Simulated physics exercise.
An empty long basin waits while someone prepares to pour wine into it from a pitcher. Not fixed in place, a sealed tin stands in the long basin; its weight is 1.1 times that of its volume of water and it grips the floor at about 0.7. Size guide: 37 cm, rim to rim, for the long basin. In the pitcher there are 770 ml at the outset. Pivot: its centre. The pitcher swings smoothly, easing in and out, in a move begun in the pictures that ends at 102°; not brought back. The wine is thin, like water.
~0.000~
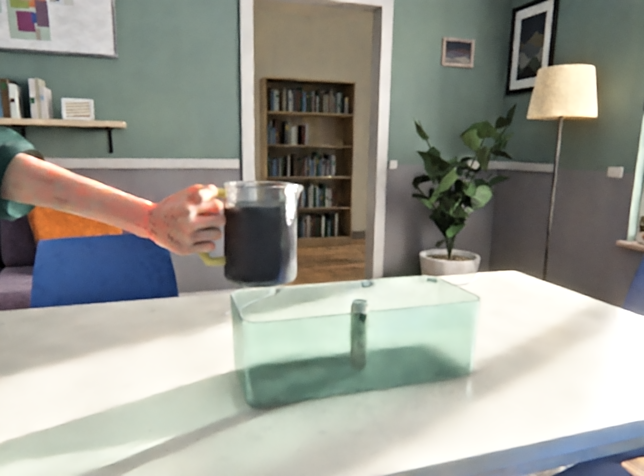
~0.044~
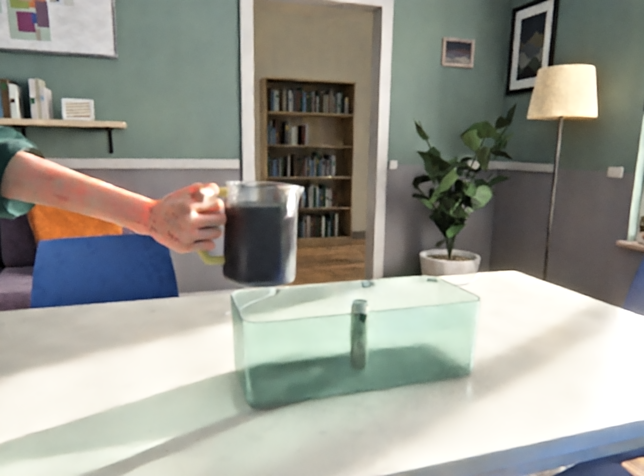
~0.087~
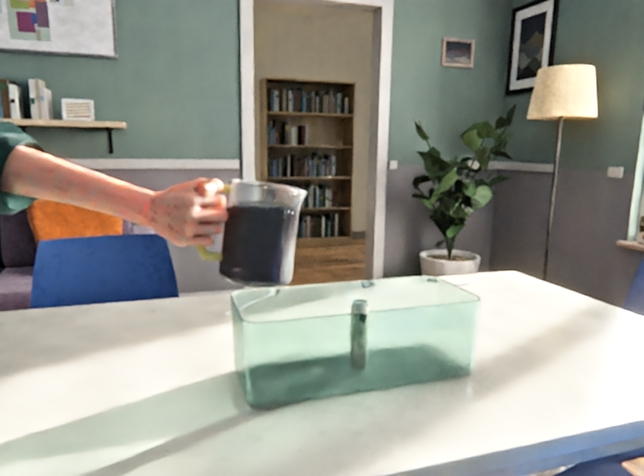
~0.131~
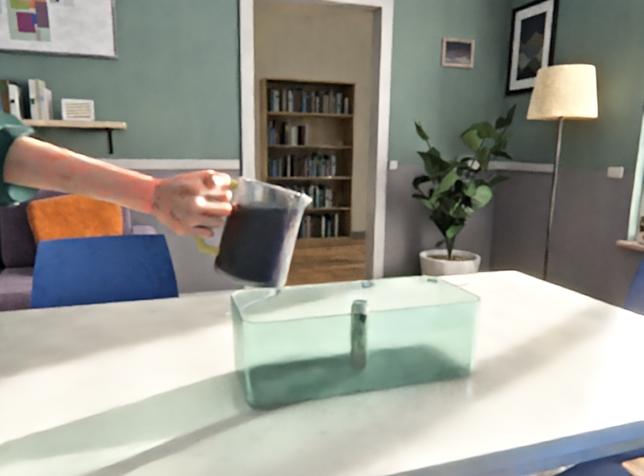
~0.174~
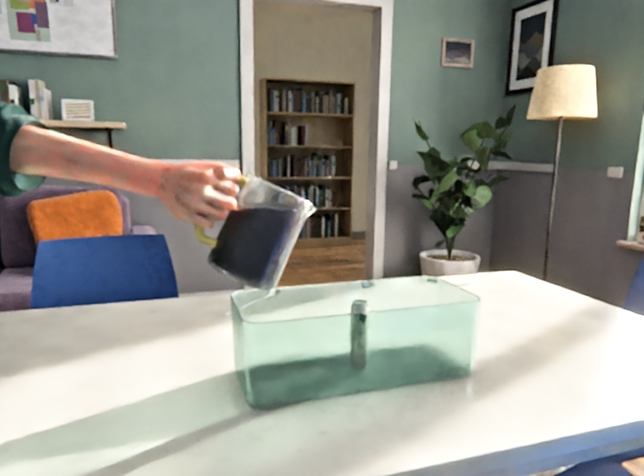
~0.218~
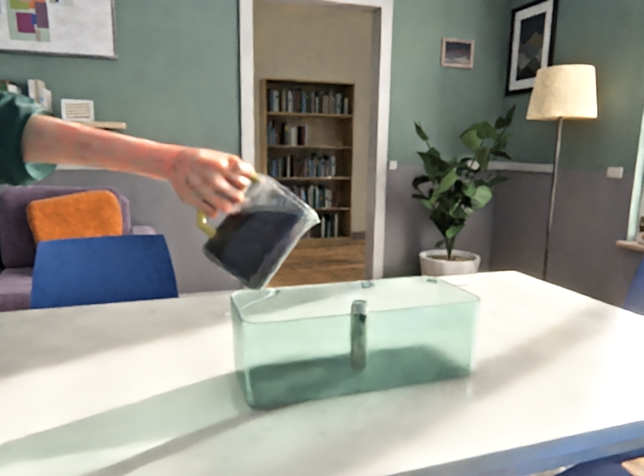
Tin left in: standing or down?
It's bound to be brought down.
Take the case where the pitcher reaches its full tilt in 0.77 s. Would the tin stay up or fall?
In that case the tin overturns.
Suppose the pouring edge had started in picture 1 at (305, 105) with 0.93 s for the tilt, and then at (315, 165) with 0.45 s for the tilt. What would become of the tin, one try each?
Trial 1 - tin stays standing; trial 2 - tin tips.
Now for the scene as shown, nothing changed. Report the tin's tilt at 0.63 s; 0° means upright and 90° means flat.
Near 5 degrees.
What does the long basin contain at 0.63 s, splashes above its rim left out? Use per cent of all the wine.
About 58 per cent.
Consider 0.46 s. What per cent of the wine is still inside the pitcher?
I reckon about 66 in a hundred is still held.
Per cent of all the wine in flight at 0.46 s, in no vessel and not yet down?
Some 18 per cent, I reckon.
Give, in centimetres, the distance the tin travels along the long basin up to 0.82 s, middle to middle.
Reading: Roughly 9 cm.
After 0.46 s the tilt is 99° and 66 per cent is still to pour; the tin stands where it began.
After 0.63 s the tilt is 102° and 27 per cent is still to pour; the tin leans 6°.
After 0.82 s the tilt is 102° and 10 per cent is still to pour; the tin lies on its side.
After 1.02 s the tilt is 102° and 3 per cent is still to pour; the tin lies on its side.
In the end the tin lies on its side.
